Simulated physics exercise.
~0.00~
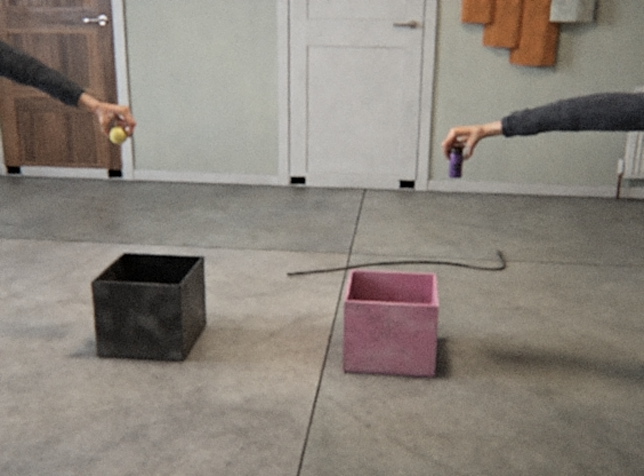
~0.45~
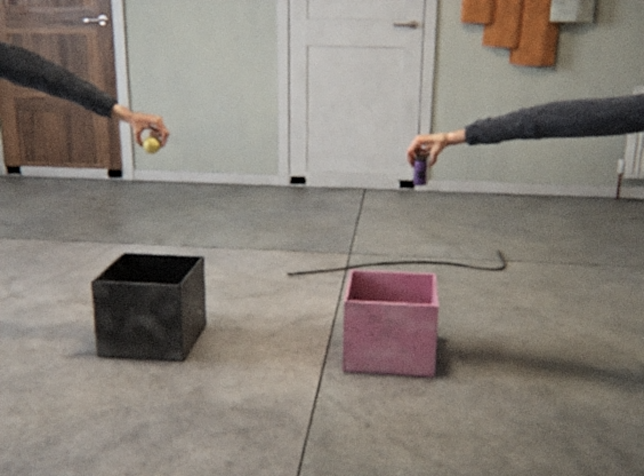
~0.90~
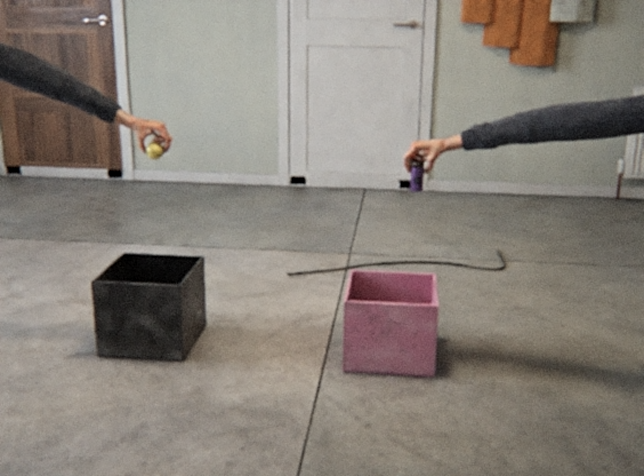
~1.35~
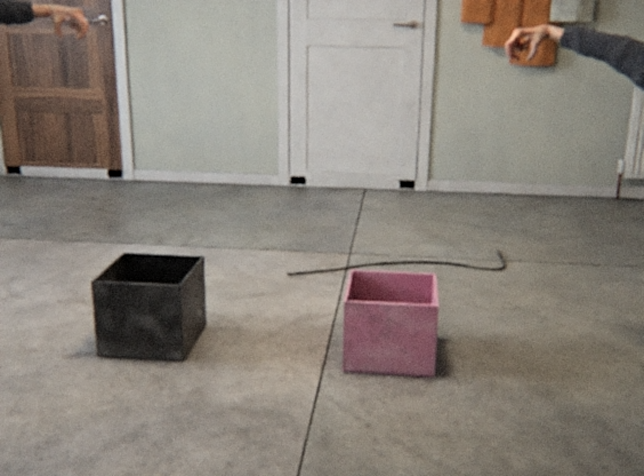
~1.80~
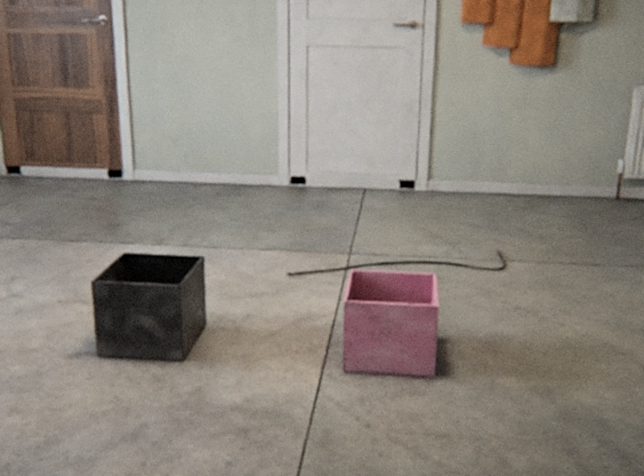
On a grey floor, two hands release a lemon and purple shaker into separate boxes.
